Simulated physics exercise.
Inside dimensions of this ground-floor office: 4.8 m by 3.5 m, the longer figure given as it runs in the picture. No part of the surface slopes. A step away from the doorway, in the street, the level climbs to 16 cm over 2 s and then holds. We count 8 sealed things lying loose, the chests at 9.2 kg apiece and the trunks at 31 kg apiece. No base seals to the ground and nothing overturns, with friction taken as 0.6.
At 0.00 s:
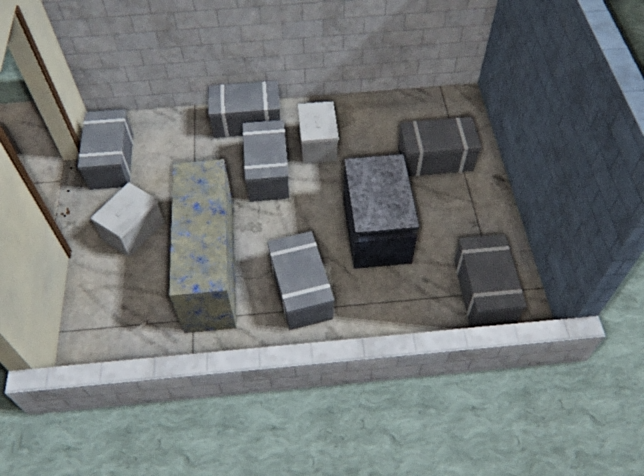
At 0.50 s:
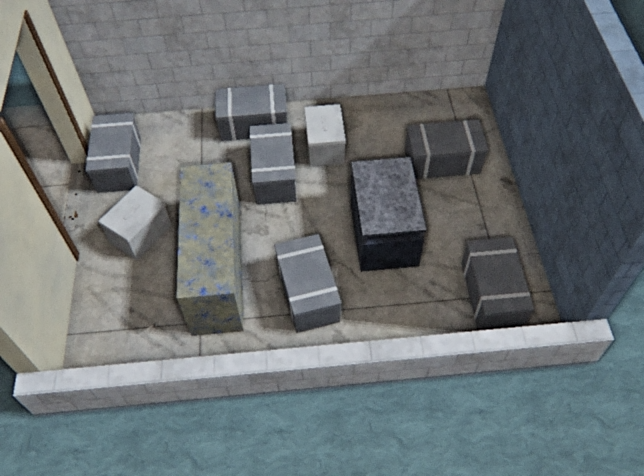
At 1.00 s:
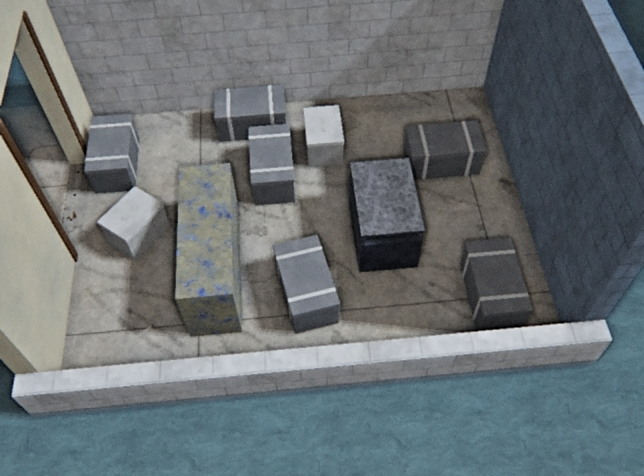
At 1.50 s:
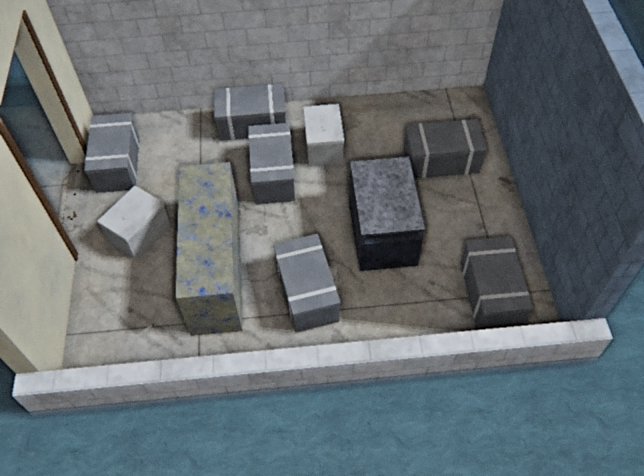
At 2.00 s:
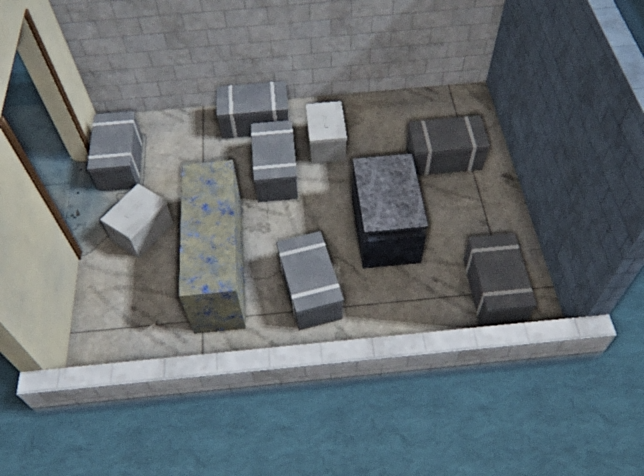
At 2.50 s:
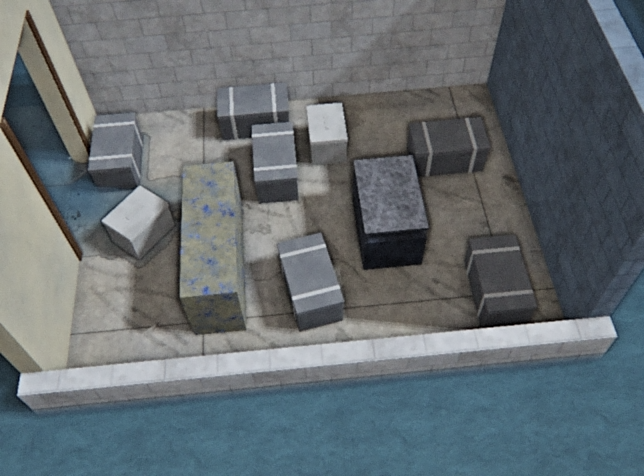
The footage shows a walled room seen from above, holding grey banded boxes, pale blocks and two larger blocks, all staying in place as water outside turns bluer and then spreads in through the doorway at left across the floor.
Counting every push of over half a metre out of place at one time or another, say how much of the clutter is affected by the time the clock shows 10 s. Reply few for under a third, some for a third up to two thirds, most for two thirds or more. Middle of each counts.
Some.
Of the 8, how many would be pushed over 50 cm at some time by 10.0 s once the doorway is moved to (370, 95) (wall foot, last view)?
Result: 2 of them.
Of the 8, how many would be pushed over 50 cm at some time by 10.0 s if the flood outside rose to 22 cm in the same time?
In that case the number is 5.
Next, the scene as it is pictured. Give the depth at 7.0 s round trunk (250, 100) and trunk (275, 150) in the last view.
Around 8 cm and 6 cm.
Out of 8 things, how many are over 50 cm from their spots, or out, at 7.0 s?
At that moment it comes to 2.
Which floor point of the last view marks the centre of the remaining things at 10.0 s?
Averaged position, last view: Near pixel (327, 193).
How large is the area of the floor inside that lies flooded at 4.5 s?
Somewhere around 5.5 m2, roughly.
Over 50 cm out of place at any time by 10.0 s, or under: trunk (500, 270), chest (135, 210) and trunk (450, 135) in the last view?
Result, in order: Stayed within / exceeded / stayed within.
After 3.5 s 1 of 8 are over 50 cm from their spots; 0 afloat.
After 4.5 s 1 of 8 are over 50 cm from their spots; 1 afloat.
After 7.0 s 2 of 8 are over 50 cm from their spots; 2 afloat.
After 10.0 s 5 of 8 are over 50 cm from their spots, and 5 have been at some point; 2 afloat.
